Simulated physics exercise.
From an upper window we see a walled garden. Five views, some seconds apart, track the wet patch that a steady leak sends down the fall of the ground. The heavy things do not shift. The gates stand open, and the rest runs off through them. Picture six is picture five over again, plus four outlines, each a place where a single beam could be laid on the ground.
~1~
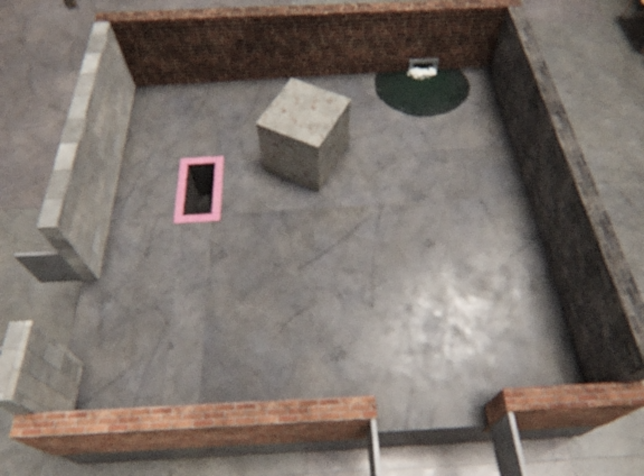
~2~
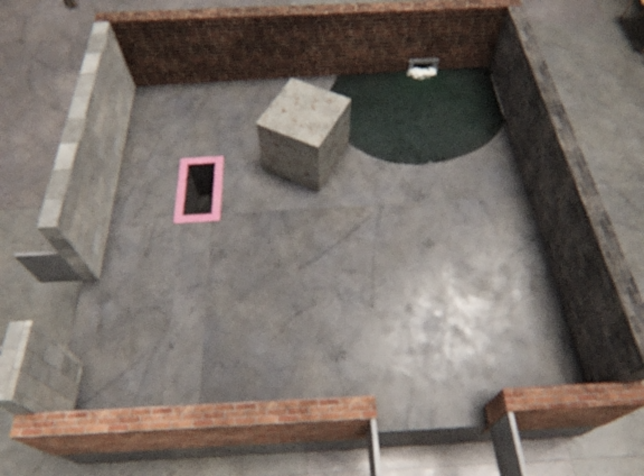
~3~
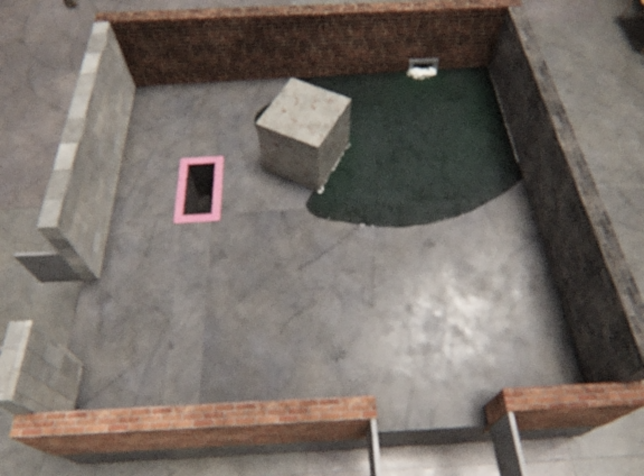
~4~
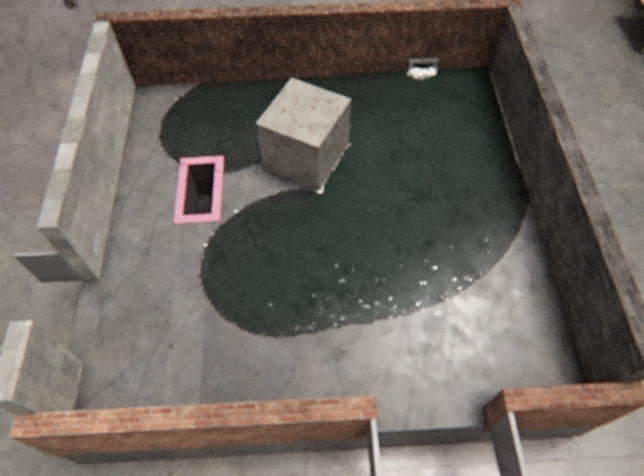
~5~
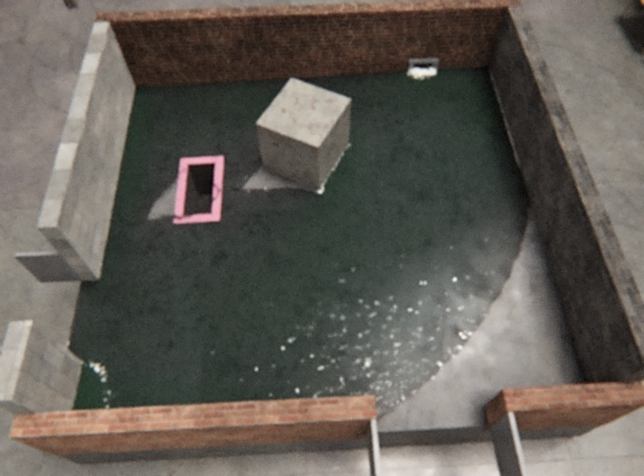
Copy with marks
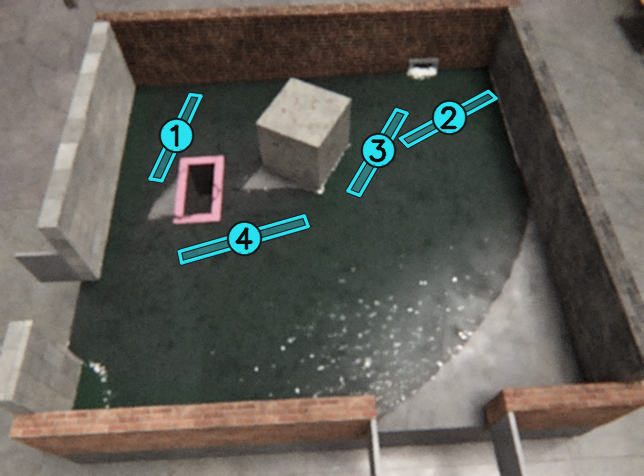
Dark green water spreads from the back wall around a block and reaches the pink-edged drain.
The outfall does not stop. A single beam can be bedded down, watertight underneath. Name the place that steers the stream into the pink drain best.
1 beats the others.
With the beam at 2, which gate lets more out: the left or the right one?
The left gate.
On the marked copy, 1 from (155, 179) to (195, 95); 2 from (404, 142) to (492, 94); 3 from (353, 193) to (401, 111); 4 from (180, 257) to (306, 221).
If 1 is chosen, about 15 % of the stream runs into the pink drain, about 84 % out by the gates.
If 2 is chosen, about 11 % of the stream runs into the pink drain, about 88 % out by the gates.
If 3 is chosen, about 10 % of the stream runs into the pink drain, about 90 % out by the gates.
If 4 is chosen, about 12 % of the stream runs into the pink drain, about 88 % out by the gates.
